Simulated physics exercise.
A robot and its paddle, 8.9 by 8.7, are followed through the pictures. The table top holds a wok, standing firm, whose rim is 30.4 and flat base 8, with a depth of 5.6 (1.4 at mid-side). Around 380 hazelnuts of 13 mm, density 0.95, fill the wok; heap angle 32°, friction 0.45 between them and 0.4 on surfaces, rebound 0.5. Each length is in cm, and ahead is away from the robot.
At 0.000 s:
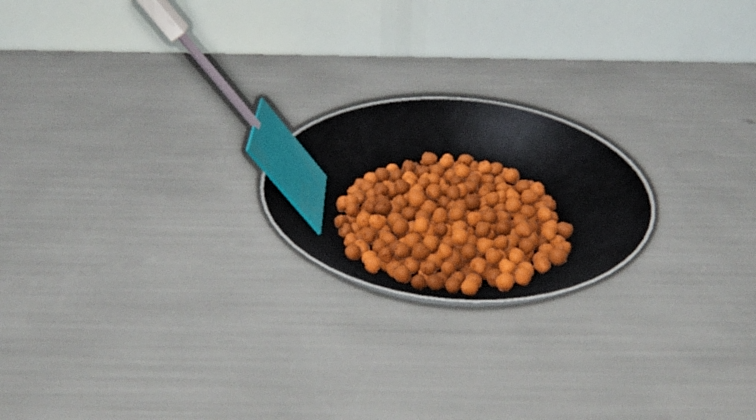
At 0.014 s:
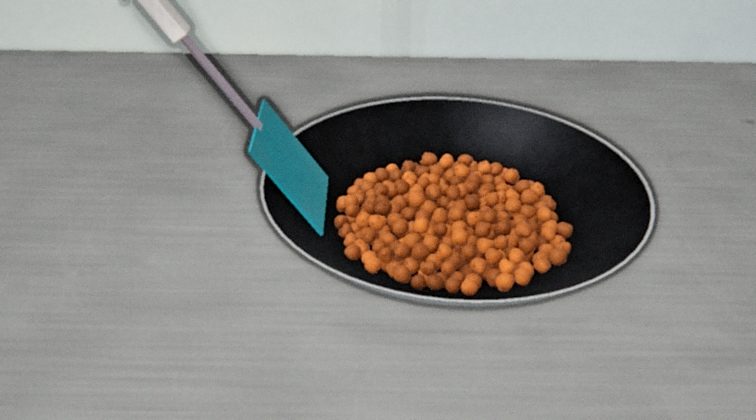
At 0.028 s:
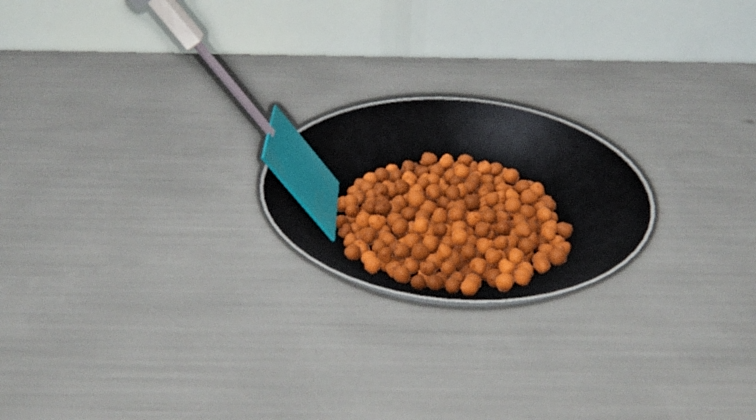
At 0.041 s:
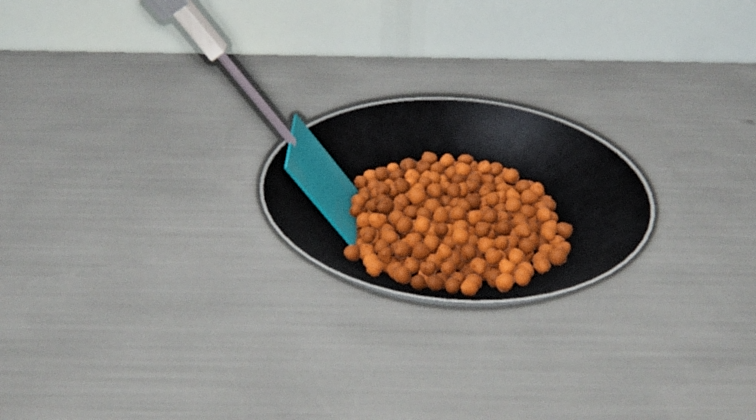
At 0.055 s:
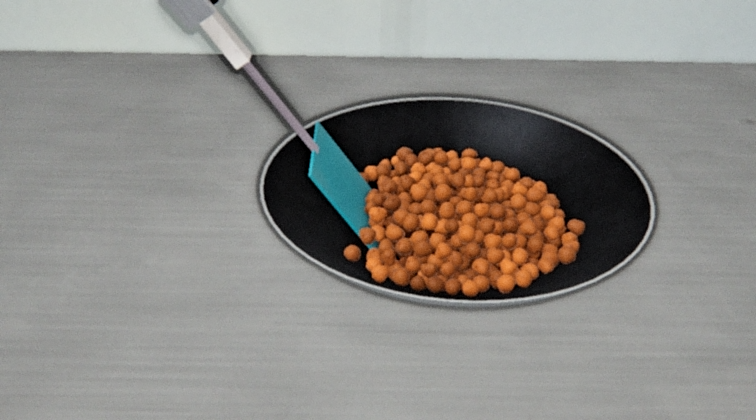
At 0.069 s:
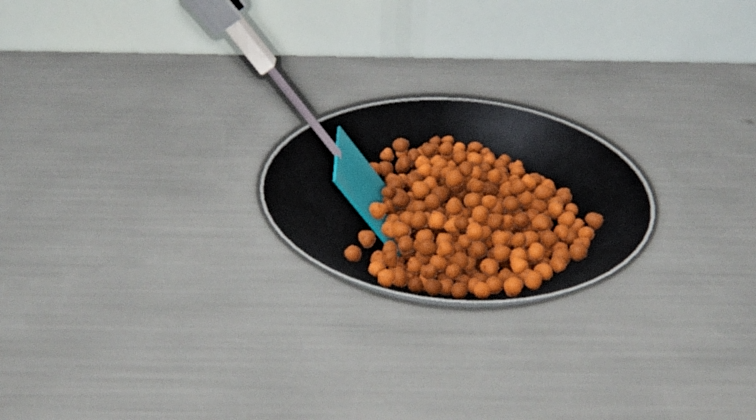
In this clip, a robot-held teal paddle at the left side of a black wok moves right into a pile of small round orange-brown nuts, pushing them rightward and heaping them higher while a couple remain behind the blade.
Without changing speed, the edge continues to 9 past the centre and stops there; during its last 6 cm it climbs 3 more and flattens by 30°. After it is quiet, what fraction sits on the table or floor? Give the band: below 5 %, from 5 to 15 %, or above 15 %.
Band: Above 15 %.
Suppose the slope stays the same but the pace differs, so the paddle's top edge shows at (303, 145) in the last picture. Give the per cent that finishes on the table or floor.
I'd say around 15 per cent.
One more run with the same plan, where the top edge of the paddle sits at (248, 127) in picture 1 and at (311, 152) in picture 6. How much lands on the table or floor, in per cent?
Around 25 per cent finishes on the table or floor.
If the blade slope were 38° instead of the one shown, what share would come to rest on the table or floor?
Result, estimated: 35 %.
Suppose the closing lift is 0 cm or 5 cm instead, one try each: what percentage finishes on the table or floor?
25 and 35 per cent.
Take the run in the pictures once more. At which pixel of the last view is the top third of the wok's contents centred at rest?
Look near (546, 225).
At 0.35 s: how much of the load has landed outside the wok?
Share at that moment: About 20 %.
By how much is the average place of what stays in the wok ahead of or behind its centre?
Offset: About 3.5 cm, ahead.
After 0.10 s, sloping 55°, highest piece 11 above the table; 385 in the wok.
After 0.14 s, sloping 48°, highest piece 13 above the table; 382 in the wok, 3 on the blade or in flight.
After 0.35 s, sloping 25°, highest piece 12 above the table; 236 in the wok, 77 on the table or floor, 72 on the blade or in flight.
After 1.40 s, sloping 25°, highest piece 5 above the table; 234 in the wok, 151 on the table or floor.
In the end, 234 in the wok, 151 on the table or floor. That is 39 % on the table or floor.
